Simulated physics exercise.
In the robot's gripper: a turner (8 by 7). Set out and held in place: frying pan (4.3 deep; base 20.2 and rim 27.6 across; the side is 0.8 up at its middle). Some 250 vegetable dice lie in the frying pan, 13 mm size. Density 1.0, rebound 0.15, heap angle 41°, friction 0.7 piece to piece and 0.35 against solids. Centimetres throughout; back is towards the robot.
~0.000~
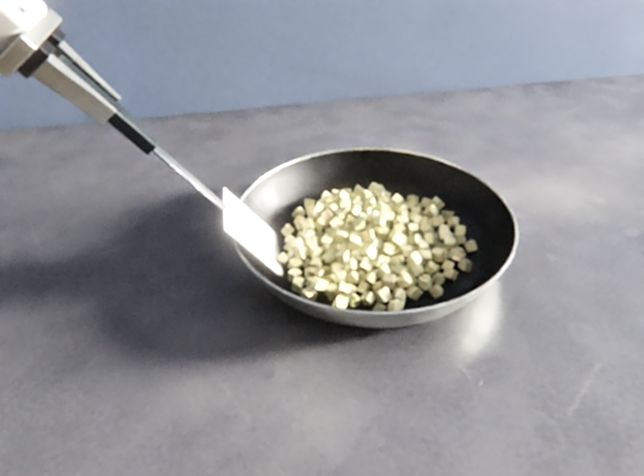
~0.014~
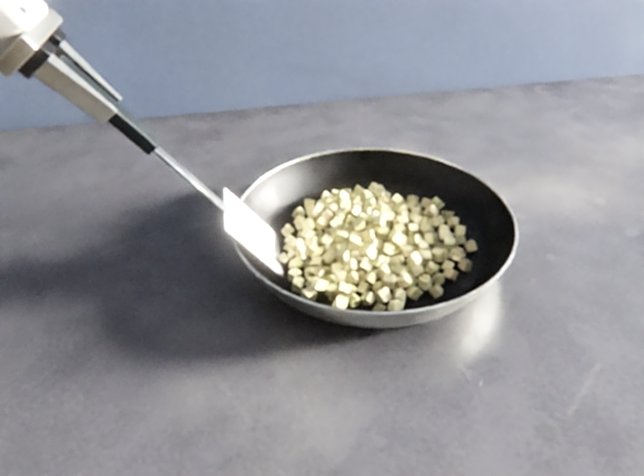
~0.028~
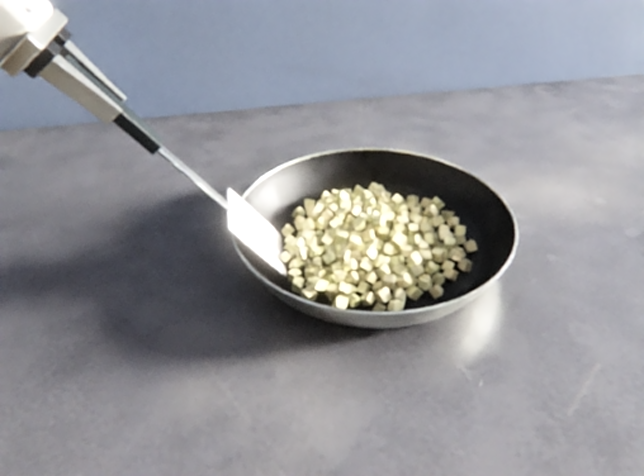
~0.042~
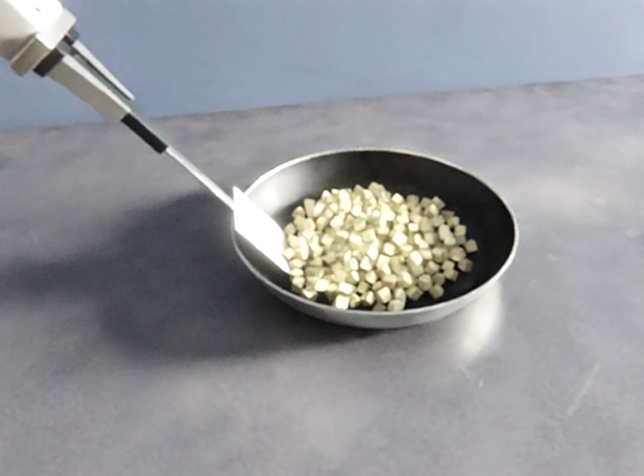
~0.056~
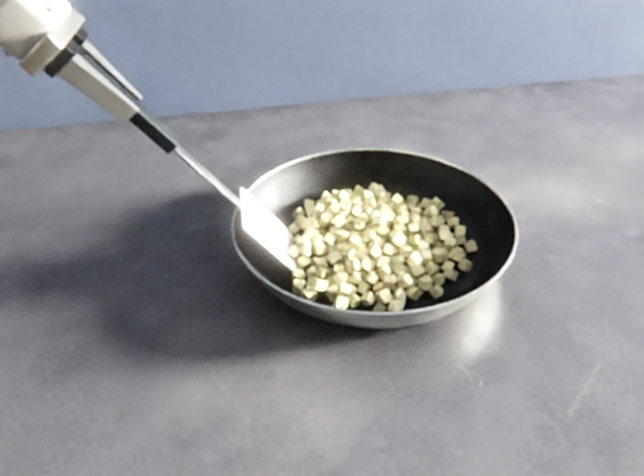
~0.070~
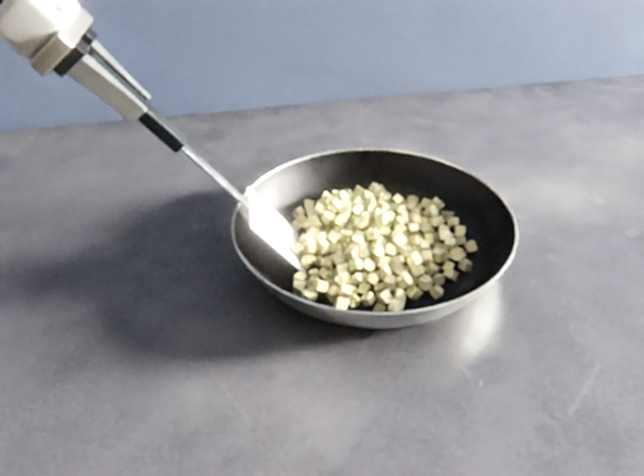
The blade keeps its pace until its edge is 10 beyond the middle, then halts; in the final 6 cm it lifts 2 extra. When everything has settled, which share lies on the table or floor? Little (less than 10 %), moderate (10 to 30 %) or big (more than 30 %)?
Share on the table or floor: Little (less than 10 %).
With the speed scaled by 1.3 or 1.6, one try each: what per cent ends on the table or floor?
Some 15 and 15 per cent.
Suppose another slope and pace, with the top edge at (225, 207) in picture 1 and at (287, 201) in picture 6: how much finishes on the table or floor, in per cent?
Some 25 per cent.
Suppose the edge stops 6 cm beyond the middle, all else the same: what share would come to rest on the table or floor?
It would be near 0 per cent.
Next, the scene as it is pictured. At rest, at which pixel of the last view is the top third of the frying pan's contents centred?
Near (471, 219).
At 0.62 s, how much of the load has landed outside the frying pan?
Some 5 per cent.
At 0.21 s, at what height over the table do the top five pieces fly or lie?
Roughly 4 cm.
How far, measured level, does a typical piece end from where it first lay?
Roughly 3 cm.
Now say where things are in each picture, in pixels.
The turner top edge at (224, 208), sloping 54°; upper third of the load around (369, 234), from x 285 to 470, top at y 190; 246 in the frying pan, in the first picture.
The turner top edge at (225, 208), sloping 54°; upper third of the load around (369, 234), from x 285 to 470, top at y 190, in the second picture.
The turner top edge at (228, 208), sloping 54°; upper third of the load around (368, 235), from x 285 to 470, top at y 190, in the third picture.
The turner top edge at (235, 207), sloping 54°; upper third of the load around (367, 235), from x 290 to 470, top at y 190, in the fourth picture.
The turner top edge at (242, 207), sloping 54°; upper third of the load around (367, 234), from x 295 to 470, top at y 190, in the fifth picture.
The turner top edge at (249, 206), sloping 54°; upper third of the load around (368, 234), from x 295 to 470, top at y 190; 246 in the frying pan, in the sixth picture.
After 0.21 s, sloping 54°, highest piece 5 above the table; 246 in the frying pan.
After 0.35 s, sloping 54°, highest piece 5 above the table; 246 in the frying pan.
After 0.62 s, sloping 54°, highest piece 6 above the table; 233 in the frying pan, 13 on the table or floor.
After 1.67 s, sloping 54°, highest piece 6 above the table; 233 in the frying pan, 13 on the table or floor.
In the end, 233 in the frying pan, 13 on the table or floor. That is 5 % on the table or floor.
